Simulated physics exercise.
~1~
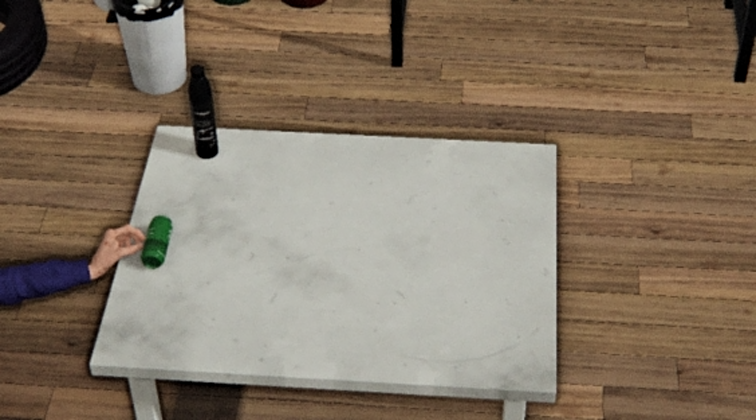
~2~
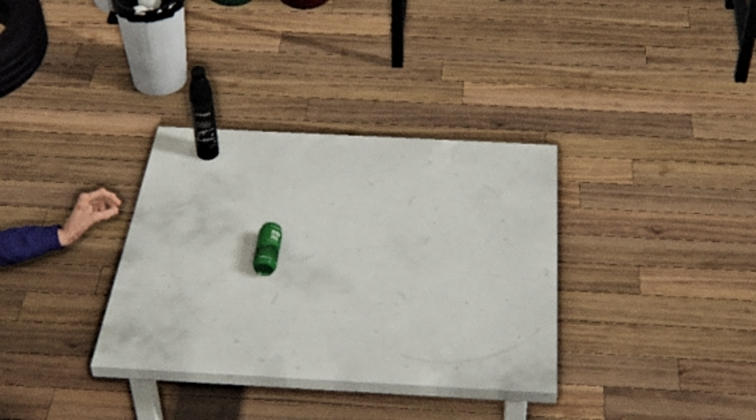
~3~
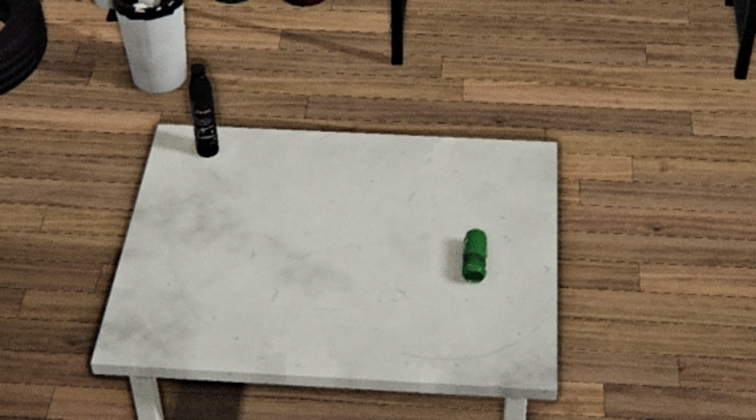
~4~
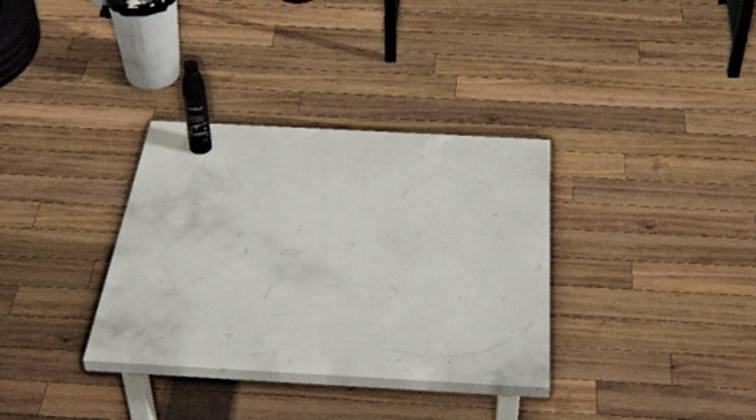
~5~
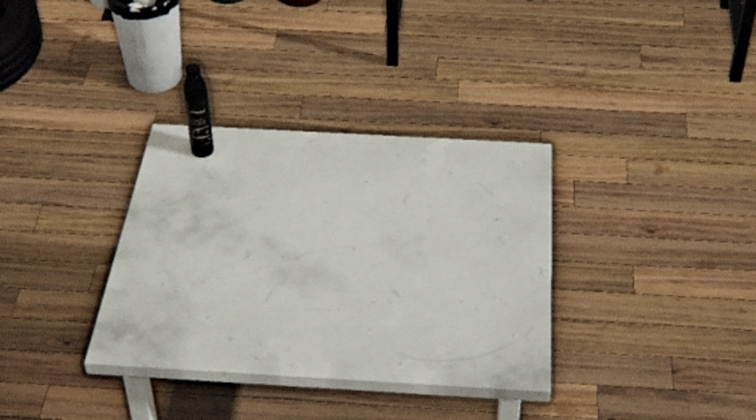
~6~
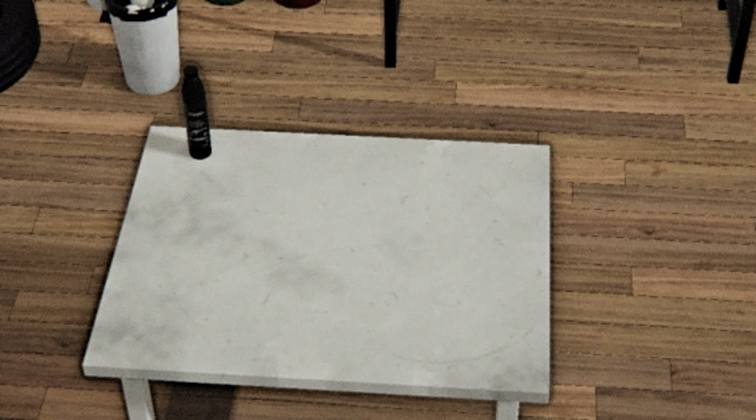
A hand shoves a green can rightward across a white table until it disappears from view.
